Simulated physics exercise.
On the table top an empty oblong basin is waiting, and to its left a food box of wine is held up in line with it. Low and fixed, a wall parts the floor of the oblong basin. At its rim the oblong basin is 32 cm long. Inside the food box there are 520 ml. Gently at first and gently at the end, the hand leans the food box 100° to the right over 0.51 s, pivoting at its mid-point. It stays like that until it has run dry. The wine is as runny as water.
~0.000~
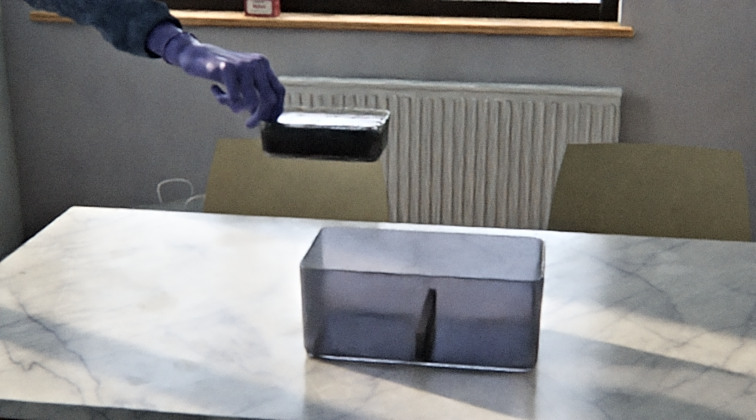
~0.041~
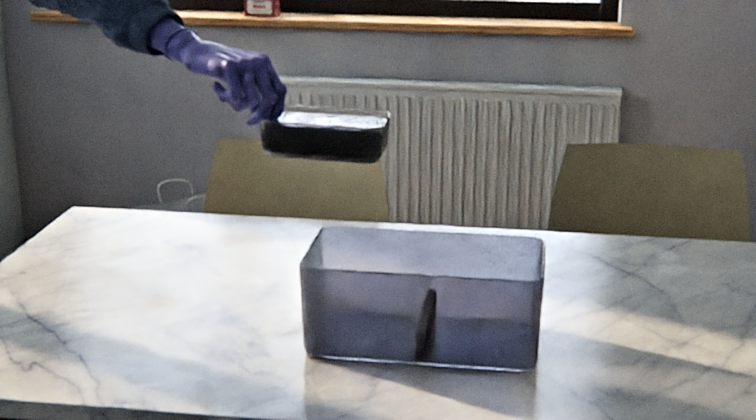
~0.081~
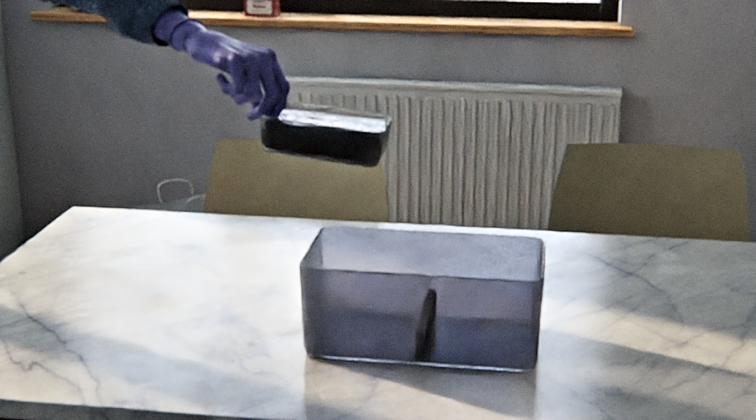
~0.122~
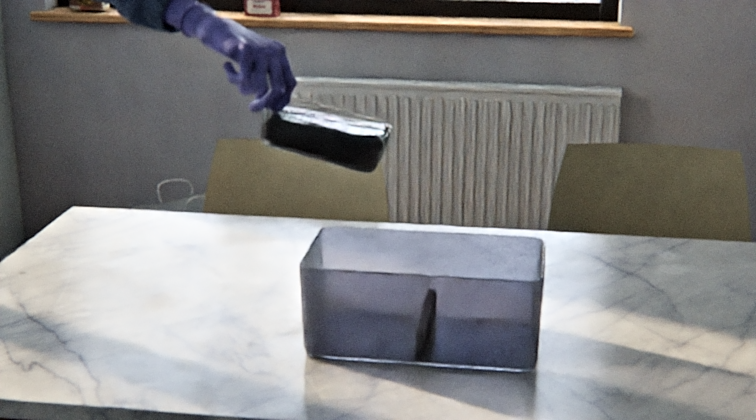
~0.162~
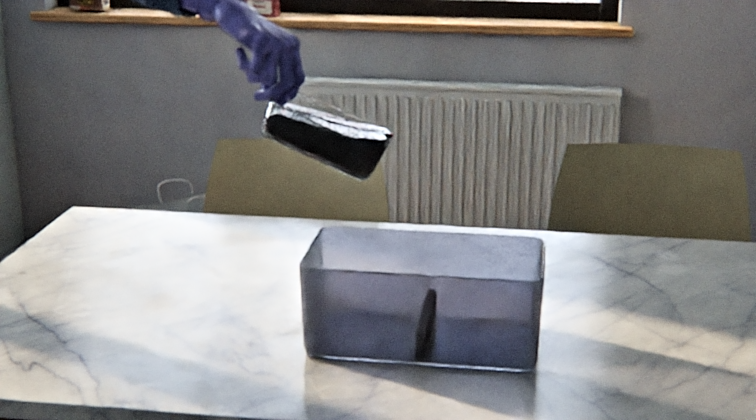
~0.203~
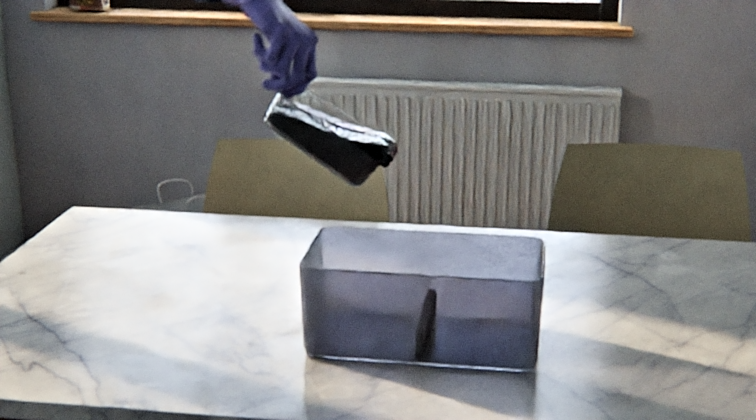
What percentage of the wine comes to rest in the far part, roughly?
57 %.
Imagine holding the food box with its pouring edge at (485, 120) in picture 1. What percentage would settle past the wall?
Result then: Approx. 70 %.
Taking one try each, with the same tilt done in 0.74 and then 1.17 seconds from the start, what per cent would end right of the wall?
Respectively about 70 and 70 percent.
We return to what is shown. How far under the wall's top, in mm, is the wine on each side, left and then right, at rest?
Some 34 mm on the left and 30 mm on the right.
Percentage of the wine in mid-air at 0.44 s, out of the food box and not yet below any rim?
Roughly 42 %.
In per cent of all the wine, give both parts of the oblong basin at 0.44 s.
Left: Around 24. Right: Around 28.
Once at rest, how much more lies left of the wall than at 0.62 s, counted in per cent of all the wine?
It comes to some 8 per cent.
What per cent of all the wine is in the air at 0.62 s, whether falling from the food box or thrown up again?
Roughly 5 %.
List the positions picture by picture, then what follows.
The first picture shows tilt 0°; pouring edge (386, 120); surface from (269, 119) to (385, 124); the oblong basin's rim runs from (310, 247) to (544, 260); the wall's top is at (427, 310).
The second picture shows tilt 2°; pouring edge (386, 122); surface from (269, 118) to (385, 125).
The third picture shows tilt 6°; pouring edge (387, 127); surface from (270, 116) to (386, 127).
The fourth picture shows tilt 13°; pouring edge (388, 135); surface from (272, 113) to (388, 131).
The fifth picture shows tilt 23°; pouring edge (387, 145); surface from (273, 110) to (379, 136); 4 per cent is over the edge.
The sixth picture shows tilt 34°; pouring edge (384, 156); surface from (273, 107) to (364, 135); 11 per cent is over the edge.
By 0.44 s the tilt is 96° and 7 per cent is still to pour, 24 is left of the wall and 27 right of it.
By 0.62 s the tilt is 100° and 1 per cent is still to pour, 33 is left of the wall and 62 right of it.
By 0.81 s the tilt is 100° and 0 per cent is still to pour, 39 is left of the wall and 57 right of it.
By 1.01 s the tilt is 100° and 0 per cent is still to pour, 40 is left of the wall and 57 right of it.
At rest 40 per cent lies left of the wall, 57 right of it and 3 outside.
